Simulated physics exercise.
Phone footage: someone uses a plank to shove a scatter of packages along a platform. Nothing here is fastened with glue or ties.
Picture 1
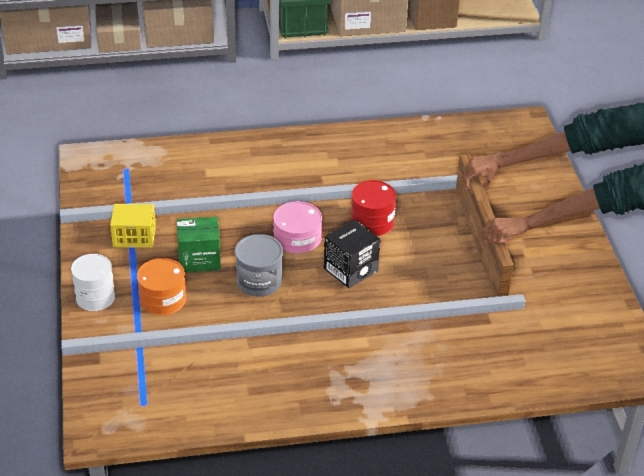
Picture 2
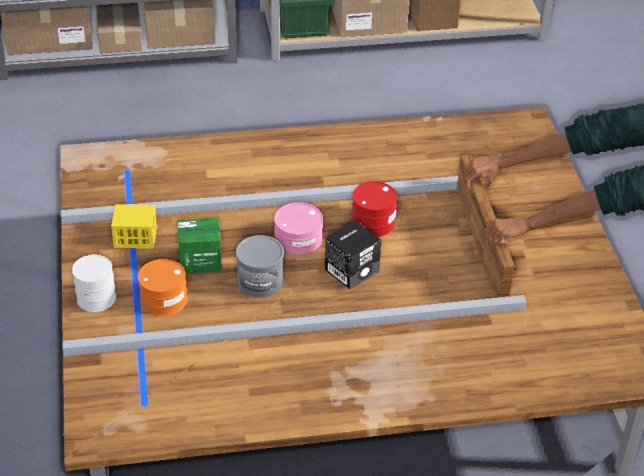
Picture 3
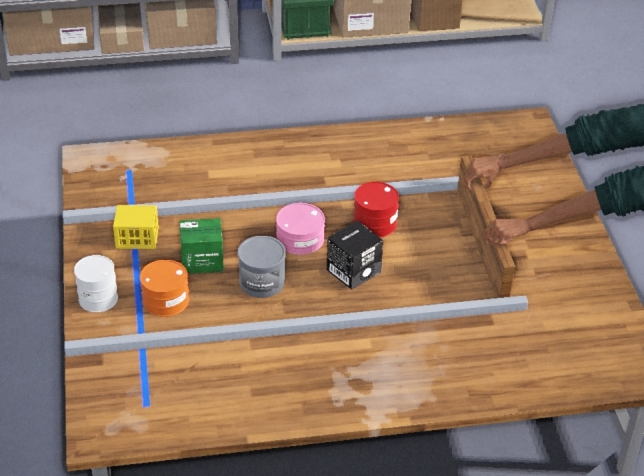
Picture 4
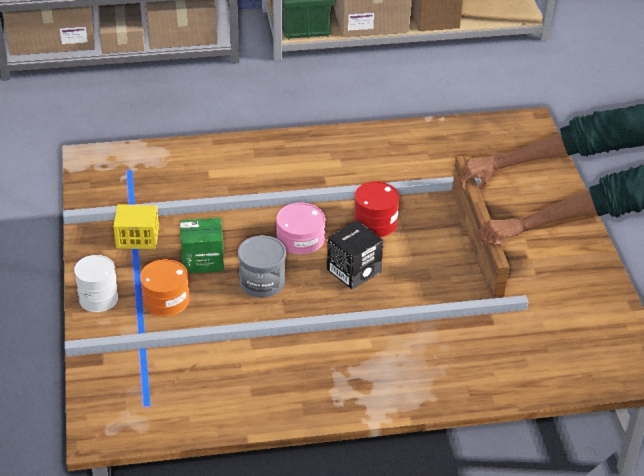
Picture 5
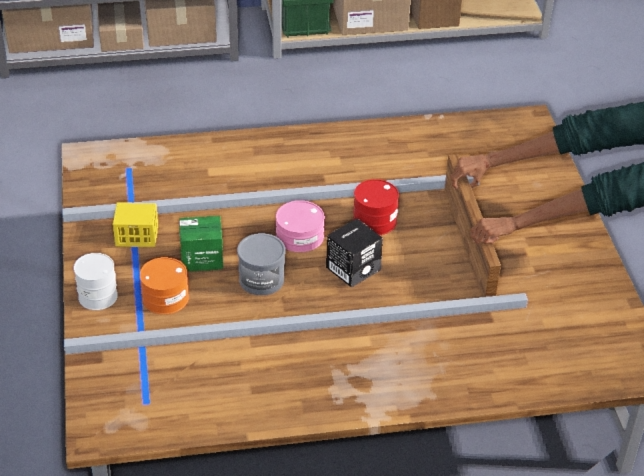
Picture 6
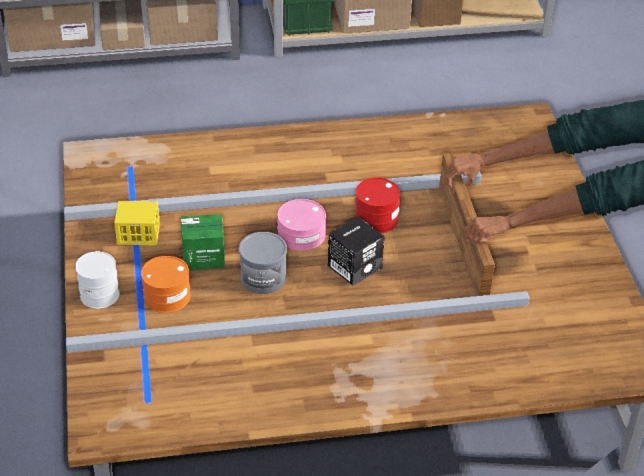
At first, two hands hold a wooden plank upright at the right of a table, where seven colourful canisters and boxes sit scattered between two rails, some near a blue line. The hands then push the plank slightly left, leaving a gap before the packages, which stay in place on the table.
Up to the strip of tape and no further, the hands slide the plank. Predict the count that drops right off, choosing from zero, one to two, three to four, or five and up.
After that push, what drops off the edge is more than two, under five.
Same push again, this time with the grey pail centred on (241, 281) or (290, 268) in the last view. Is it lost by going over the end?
Taking them in order, it remains on top and then remains on top.
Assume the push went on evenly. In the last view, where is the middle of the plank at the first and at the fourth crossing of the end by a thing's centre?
At (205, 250) for the first, at (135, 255) for the fourth.
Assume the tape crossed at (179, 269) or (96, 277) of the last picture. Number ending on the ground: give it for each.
In that order 1 and 6.
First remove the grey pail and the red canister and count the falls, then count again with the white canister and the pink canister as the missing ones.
Fallen: 0 in the first try, 1 in the other.
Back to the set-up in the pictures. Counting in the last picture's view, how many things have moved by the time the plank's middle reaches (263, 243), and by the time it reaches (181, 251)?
6 at one spot and 8 at the other.
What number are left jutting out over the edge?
Overhang count: 3.
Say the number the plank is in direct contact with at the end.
That number would be 2.
A little later, none off yet; white canister at rest near (98, 280); yellow crate at rest near (137, 223); orange canister at rest near (166, 284).
Next, none off yet; white canister shifted about its own width near (65, 282); yellow crate shifted about its own width near (106, 223); orange canister shifted about its own width near (99, 302).
When it is over, the number that fall off is three or four; down, green parcel, orange canister and white canister.
